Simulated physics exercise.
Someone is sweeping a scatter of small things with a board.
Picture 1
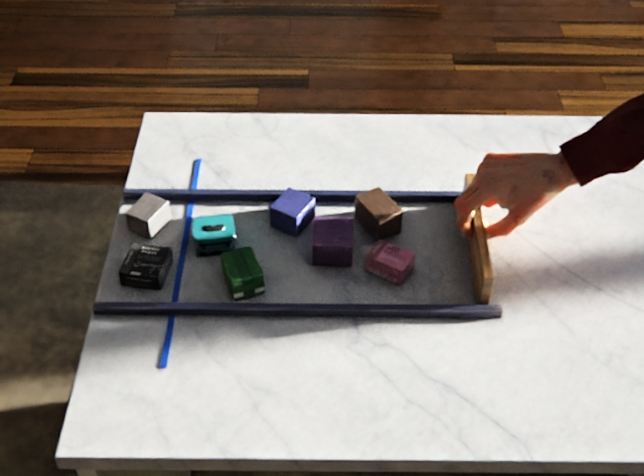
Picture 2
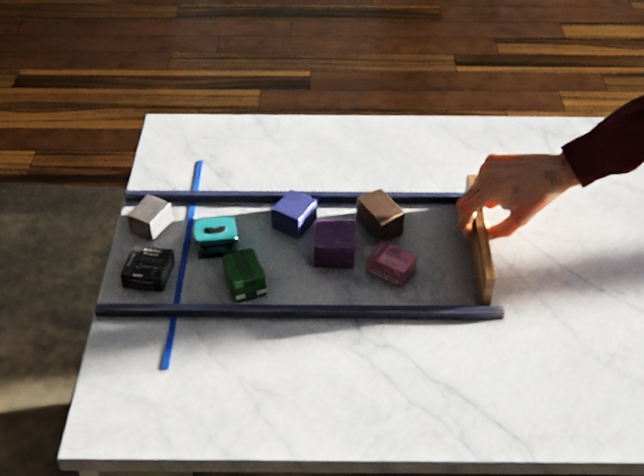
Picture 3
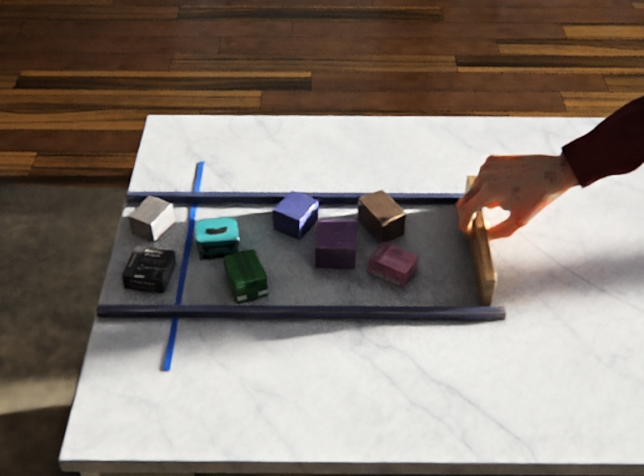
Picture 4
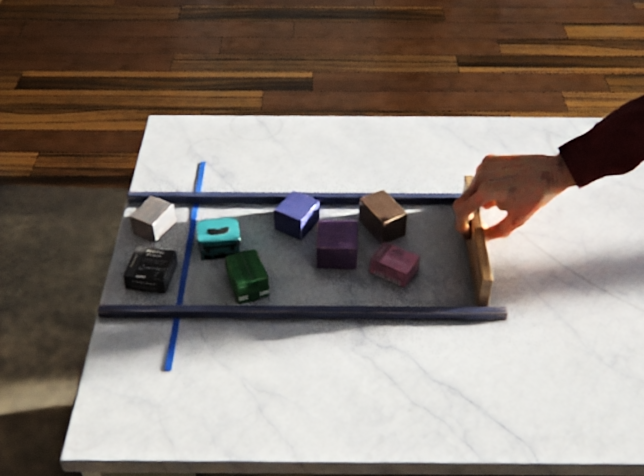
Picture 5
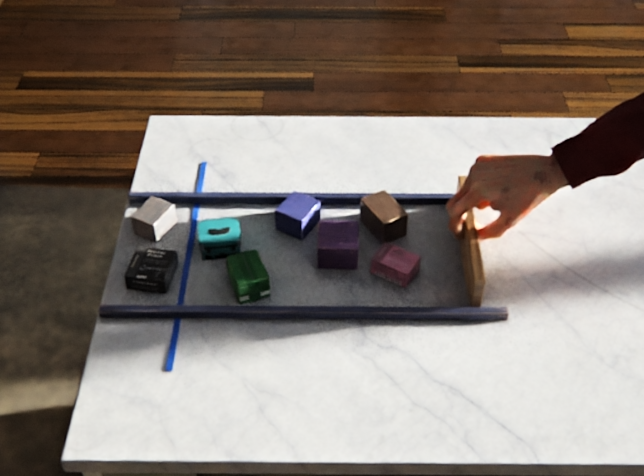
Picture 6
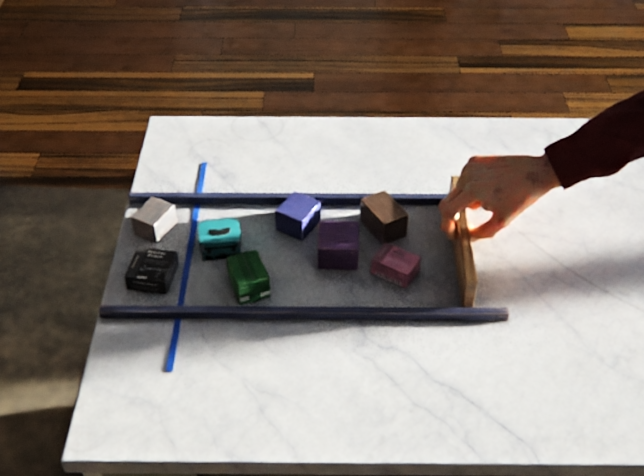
On a white marble tabletop above a wooden floor, eight small blocks and boxes lie scattered on a grey strip between two dark rails, with blue tape crossing near the left. A hand at the right holds an upright wooden board, then slides it slightly left, while the small things stay in place.
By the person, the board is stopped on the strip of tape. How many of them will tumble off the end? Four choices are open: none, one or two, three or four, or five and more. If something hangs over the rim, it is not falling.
The number that tip off is going to be at least one but under three.
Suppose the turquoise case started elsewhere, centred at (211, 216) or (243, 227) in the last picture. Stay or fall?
The turquoise case drops away, then drops away.
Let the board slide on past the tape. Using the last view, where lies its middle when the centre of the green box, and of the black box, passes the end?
The middle is at (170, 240) when it's the green box, and at (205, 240) when it's the black box.
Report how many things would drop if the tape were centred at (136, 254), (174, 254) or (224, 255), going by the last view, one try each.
Tallies in the order given: 5, 2, 0.
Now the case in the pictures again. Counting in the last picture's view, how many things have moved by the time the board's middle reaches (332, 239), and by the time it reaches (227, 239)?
That gives 4 for the first and 8 for the second.
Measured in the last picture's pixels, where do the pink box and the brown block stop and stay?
Result: One about (162, 283), other about (179, 212).
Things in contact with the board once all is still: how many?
I count 3 of them.
A little later, none off yet; grey block at rest near (154, 219); black box at rest near (152, 270); turquoise case at rest near (220, 240).
Next, none off yet; grey block at rest near (154, 219); black box at rest near (152, 270); turquoise case shifted a little near (202, 245).
When it is over, the number that fall off is one or two; down, black box and grey block.
